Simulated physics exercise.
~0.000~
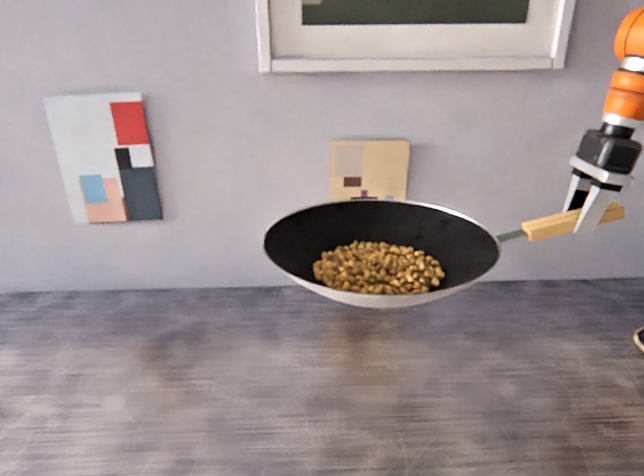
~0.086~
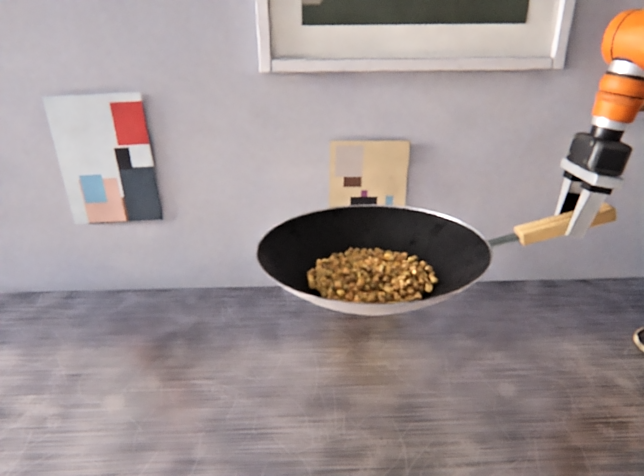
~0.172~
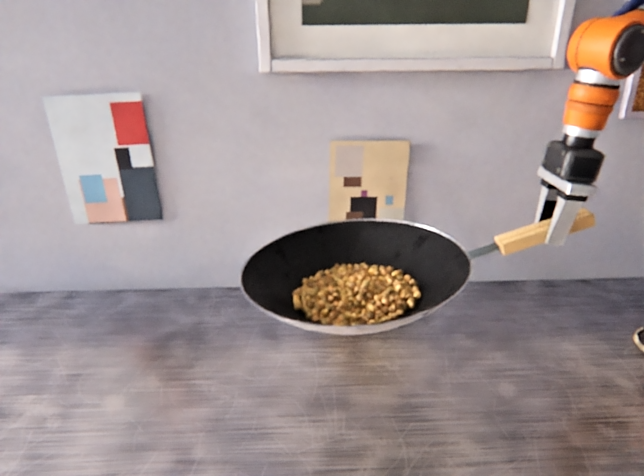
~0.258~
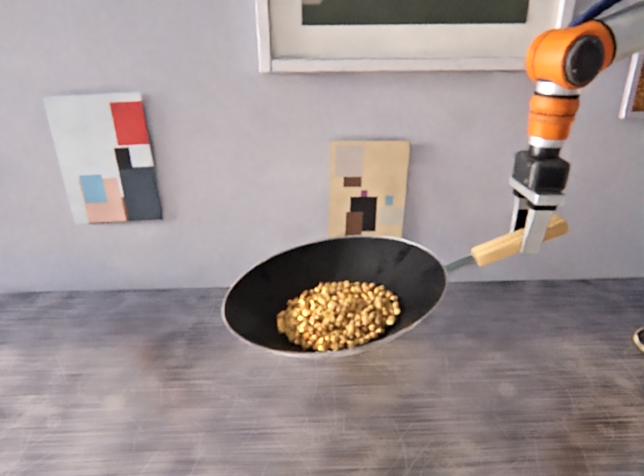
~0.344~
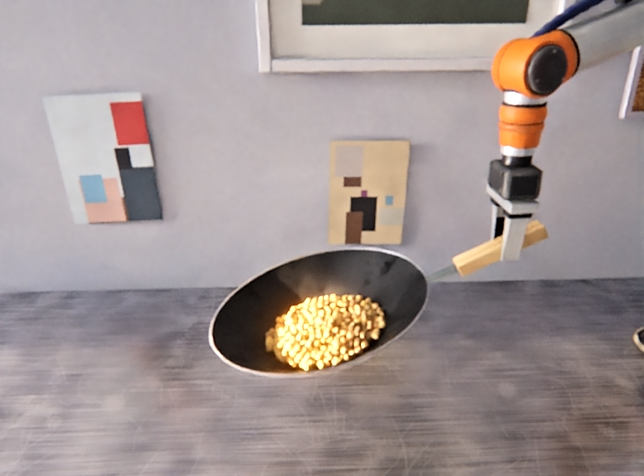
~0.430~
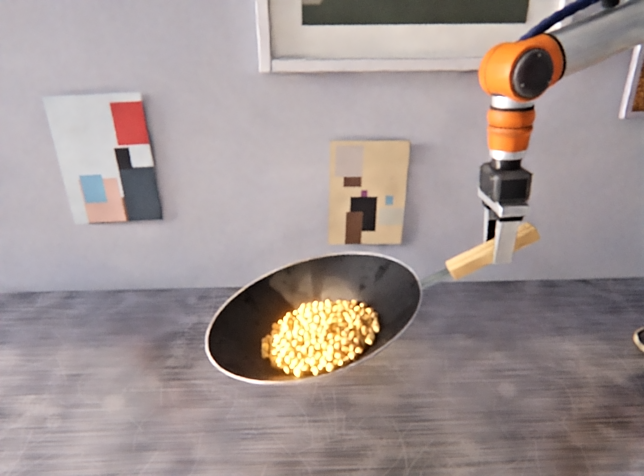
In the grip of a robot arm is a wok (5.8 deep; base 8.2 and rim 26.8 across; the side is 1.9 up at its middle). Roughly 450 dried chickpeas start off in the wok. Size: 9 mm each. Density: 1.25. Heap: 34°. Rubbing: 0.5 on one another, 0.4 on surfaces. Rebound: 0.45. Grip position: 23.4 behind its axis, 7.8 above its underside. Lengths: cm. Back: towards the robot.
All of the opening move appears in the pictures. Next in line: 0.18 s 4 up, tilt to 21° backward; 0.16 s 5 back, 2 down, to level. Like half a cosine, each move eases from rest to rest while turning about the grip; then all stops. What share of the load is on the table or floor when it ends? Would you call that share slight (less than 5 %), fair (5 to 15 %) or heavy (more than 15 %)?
I would call it heavy, more than 15 %.
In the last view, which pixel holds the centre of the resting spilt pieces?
Roughly (198, 420).
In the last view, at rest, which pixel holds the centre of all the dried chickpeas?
Centre at rest: About (319, 288).
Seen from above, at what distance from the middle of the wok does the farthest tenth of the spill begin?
Radial distance: Approx. 45 cm.
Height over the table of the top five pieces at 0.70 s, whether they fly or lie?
Roughly 47 cm.
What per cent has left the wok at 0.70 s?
80 per cent, more or less, by then.
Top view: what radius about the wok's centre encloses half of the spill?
It works out to near 24 cm.
After 0.57 s, tilted 16° backward, highest piece 33 above the table; 453 in the wok.
After 0.70 s, tilted 8° backward, highest piece 47 above the table; 100 in the wok, 353 in flight or on a rim.
After 0.97 s, level, highest piece 29 above the table; 288 in the wok, 165 in flight or on a rim.
After 2.02 s, level, highest piece 23 above the table; 287 in the wok, 166 on the table or floor.
At rest, 287 in the wok, 166 on the table or floor. That is 37 % on the table or floor.
